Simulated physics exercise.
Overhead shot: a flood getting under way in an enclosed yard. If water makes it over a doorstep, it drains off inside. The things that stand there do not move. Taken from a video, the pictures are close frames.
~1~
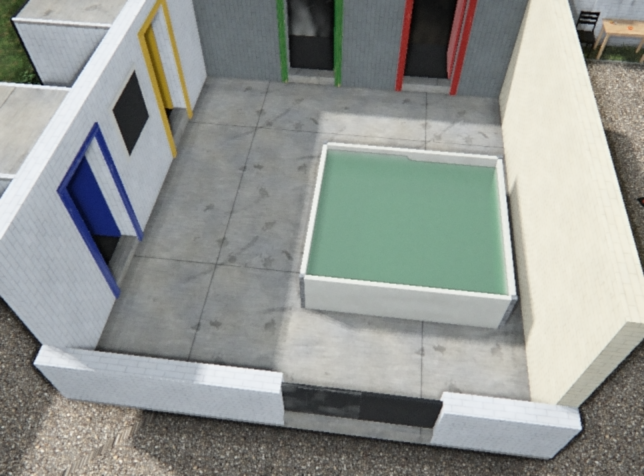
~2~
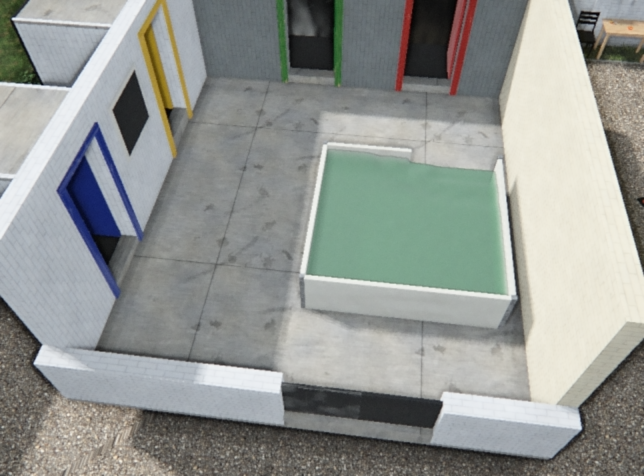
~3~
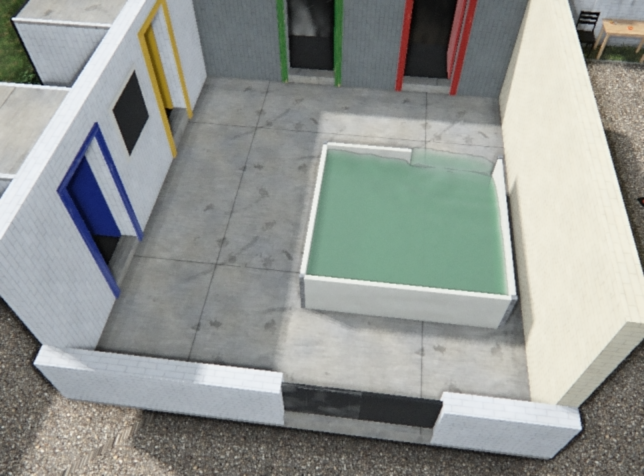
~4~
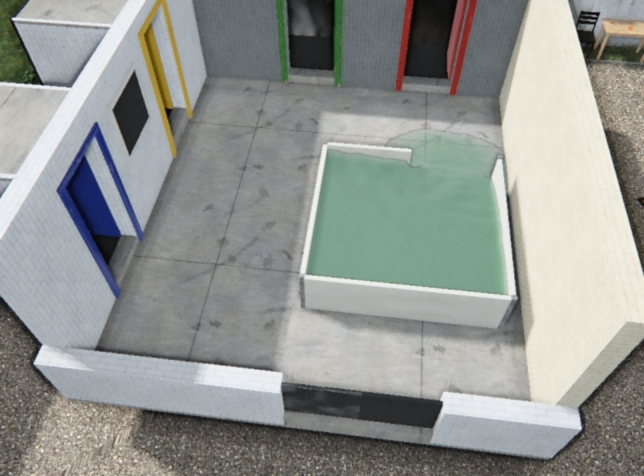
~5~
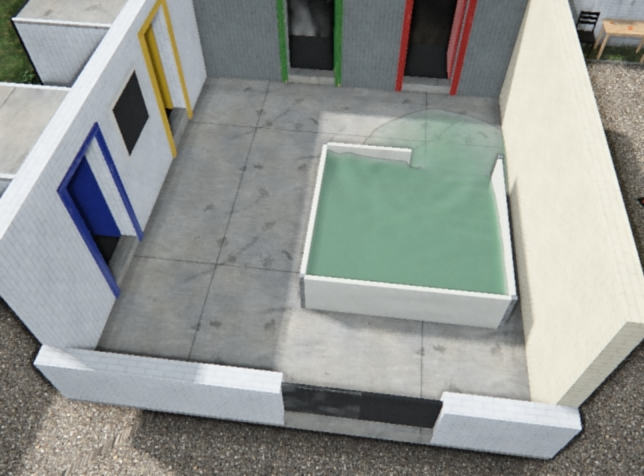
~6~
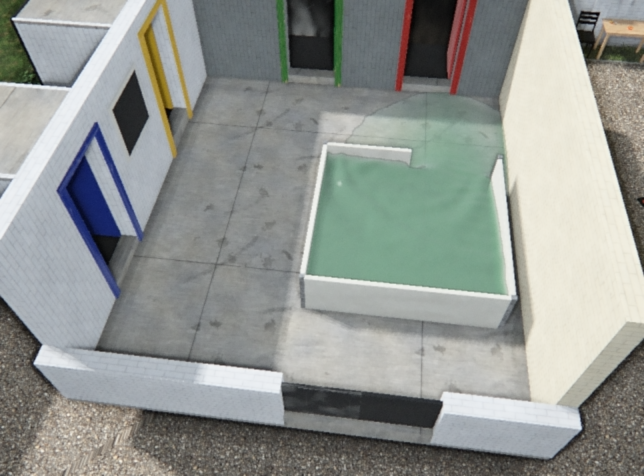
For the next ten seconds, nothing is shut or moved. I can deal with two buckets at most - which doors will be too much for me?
Result: Yellow door: At most two buckets; green door: At most two buckets; red door: Over two buckets; blue door: At most two buckets.
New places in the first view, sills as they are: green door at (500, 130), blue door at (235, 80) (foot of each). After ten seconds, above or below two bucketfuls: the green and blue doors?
Result - green: Crosses the limit; blue: Crosses the limit.
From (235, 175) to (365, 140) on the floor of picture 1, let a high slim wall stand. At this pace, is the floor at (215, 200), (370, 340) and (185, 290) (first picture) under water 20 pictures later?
In order: Untouched, untouched, untouched.
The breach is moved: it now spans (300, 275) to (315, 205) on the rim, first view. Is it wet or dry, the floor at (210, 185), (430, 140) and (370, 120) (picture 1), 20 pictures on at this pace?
So: Wetted, then spared, then spared.
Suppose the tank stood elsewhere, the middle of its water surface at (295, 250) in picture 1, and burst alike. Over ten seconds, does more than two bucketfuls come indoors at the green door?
Checking them one by one, the green door crosses the line.
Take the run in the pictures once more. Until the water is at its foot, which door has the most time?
Answer - the blue-painted one.
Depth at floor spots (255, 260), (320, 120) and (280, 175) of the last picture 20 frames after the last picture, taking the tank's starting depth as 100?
First 0, next 14, last 4 in a hundred.
A moment on, water covers 20 % of the floor; the yellow door not reached, the green door not reached, the red door over two buckets in, the blue door not reached.
Next, water covers 25 % of the floor; the yellow door not reached, the green door wet at the sill, nothing in, the red door far over two buckets in, the blue door not reached.
Then, water covers 50 % of the floor; the yellow door wet at the sill, nothing in, the green door wet at the sill, nothing in, the red door far over two buckets in, the blue door not reached.
Later, water covers 80 % of the floor; the yellow door wet at the sill, nothing in, the green door wet at the sill, nothing in, the red door far over two buckets in, the blue door wet at the sill, nothing in.
In the end, water covers 100 % of the floor; the yellow door wet at the sill, nothing in, the green door wet at the sill, nothing in, the red door far over two buckets in, the blue door wet at the sill, nothing in.
